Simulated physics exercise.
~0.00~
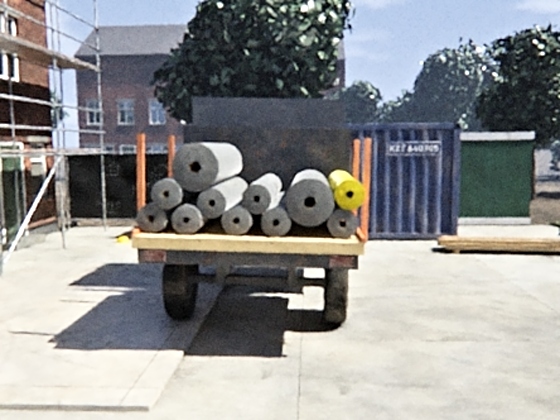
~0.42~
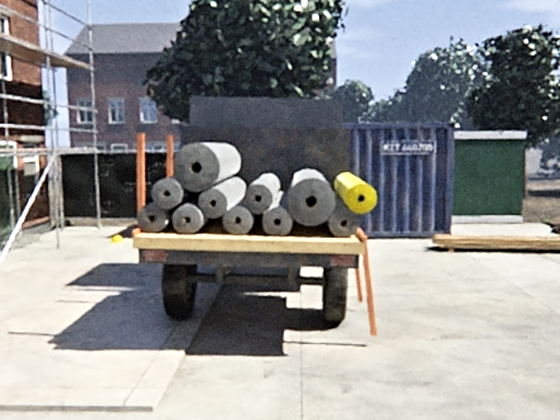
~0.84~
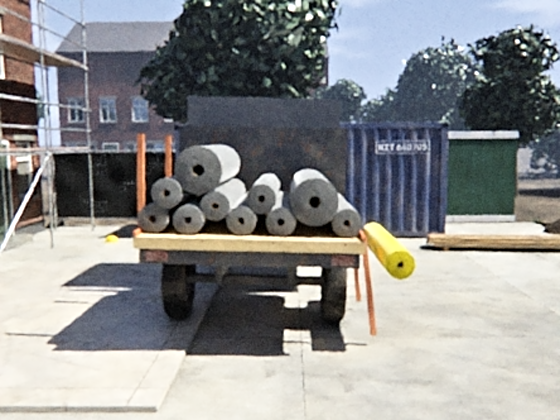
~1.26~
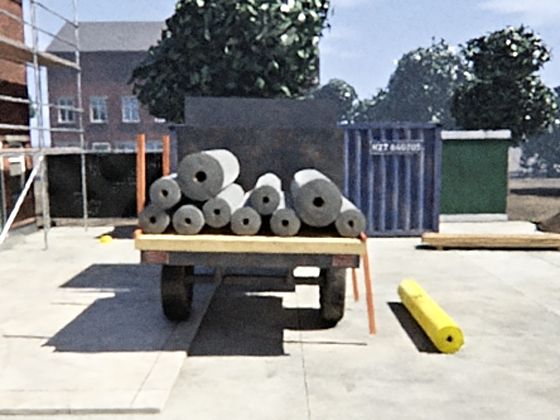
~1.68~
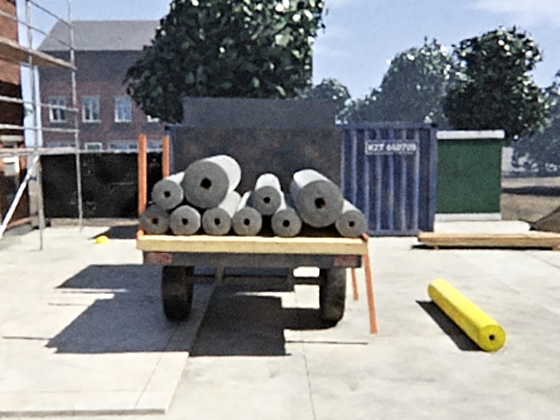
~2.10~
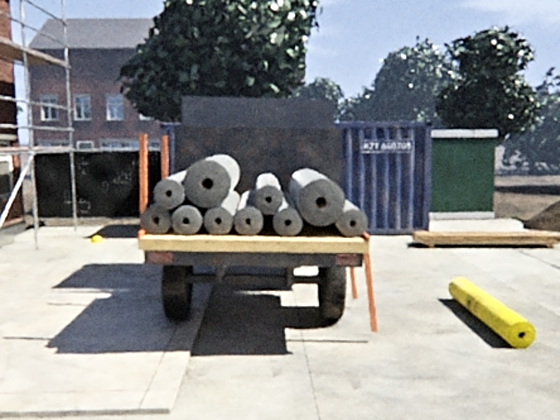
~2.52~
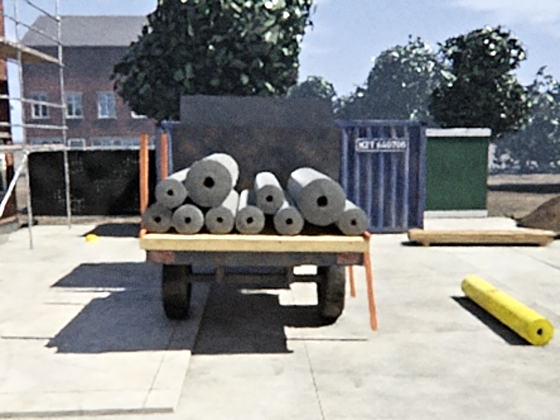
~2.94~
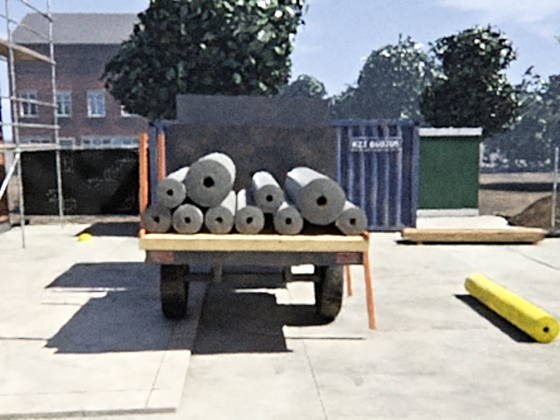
Yellow roll dropping off the right side of a parked flatbed as posts swing down, rolling away and stopping, grey rolls staying aboard.
